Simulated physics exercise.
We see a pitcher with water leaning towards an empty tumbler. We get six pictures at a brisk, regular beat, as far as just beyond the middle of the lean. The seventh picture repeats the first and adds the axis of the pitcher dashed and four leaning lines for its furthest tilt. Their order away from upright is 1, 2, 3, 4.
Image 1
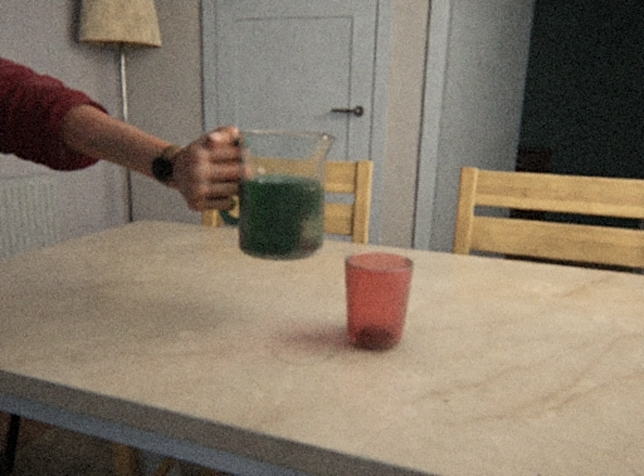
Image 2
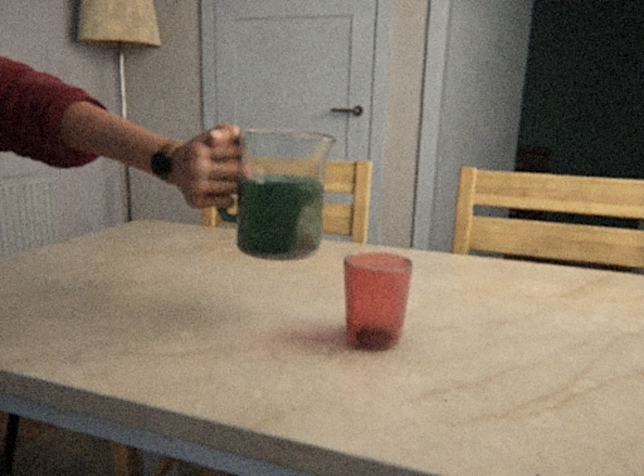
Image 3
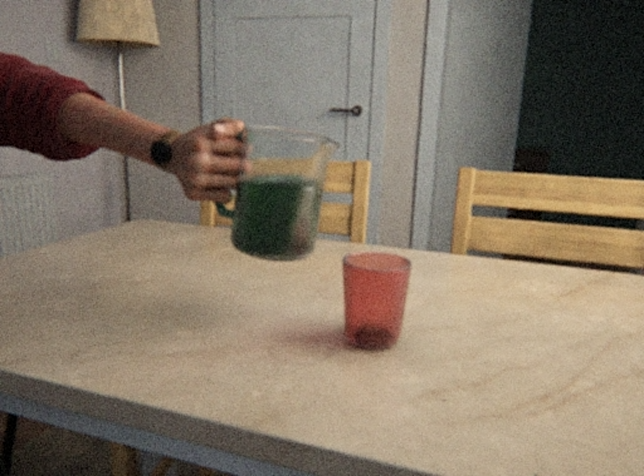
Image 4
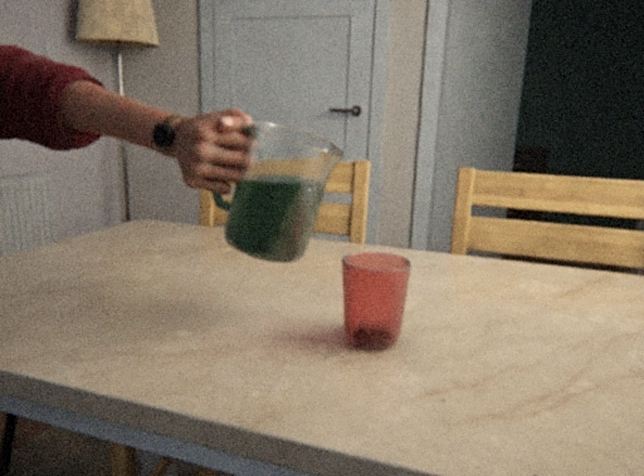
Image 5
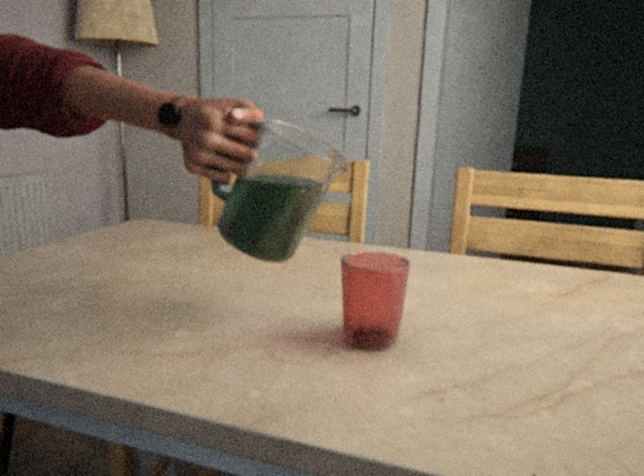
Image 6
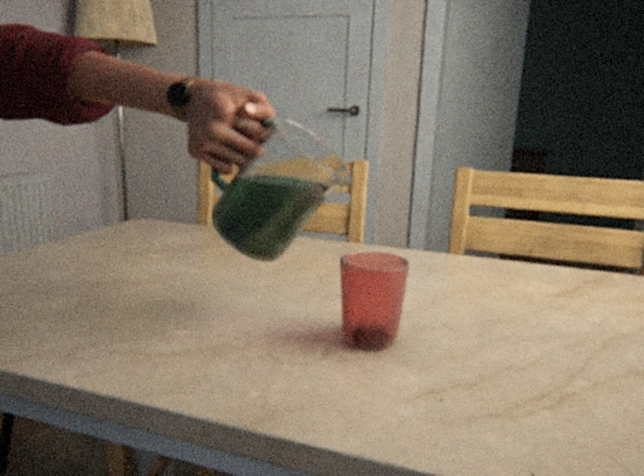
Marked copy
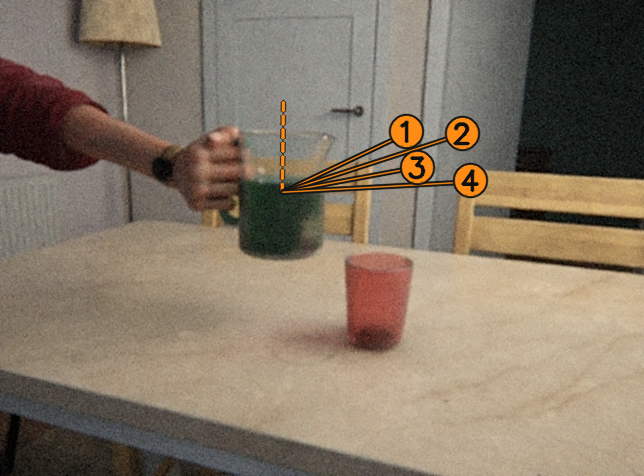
A hand with a dark watch and red sleeve, reaching in from the left, holds a clear glass pitcher of dark green liquid upright, then steadily tilts it rightward. On the pale tabletop, a translucent red tumbler stands to the right, below the pitcher. The room is seen from slightly above the table, with wooden chairs, a grey door and a lamp behind, the view nearly still.
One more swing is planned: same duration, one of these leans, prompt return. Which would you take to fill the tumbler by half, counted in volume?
Take 2.
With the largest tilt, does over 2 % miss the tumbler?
Yes, it does.
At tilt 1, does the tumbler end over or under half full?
Under.
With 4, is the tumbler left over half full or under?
Over half.
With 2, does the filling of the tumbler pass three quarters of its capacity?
No, it does not.
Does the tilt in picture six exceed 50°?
No.
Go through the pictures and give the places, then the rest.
In the first picture, upright, lip at (333, 138); rim of the tumbler round (379, 260); nothing has left yet.
In the second picture, upright, lip at (334, 140); nothing has left yet.
In the third picture, tipped about 7°, lip at (337, 145); nothing has left yet.
In the fourth picture, tipped about 15°, lip at (343, 155); nothing has left yet.
In the fifth picture, tipped about 25°, lip at (347, 168); nothing has left yet.
In the sixth picture, tipped about 36°, lip at (350, 182); nothing has left yet.
On the marked copy, 1 at (391, 140); 2 at (446, 139); 3 at (400, 170); 4 at (453, 182).
If 1 is chosen, the tumbler ends with about 31 % of what it can hold.
If 2 is chosen, the tumbler ends with about 54 % of what it can hold.
If 3 is chosen, the tumbler ends with about 75 % of what it can hold; 3 % of the water is spilt.
If 4 is chosen, the tumbler ends with about 85 % of what it can hold; 11 % of the water is spilt.
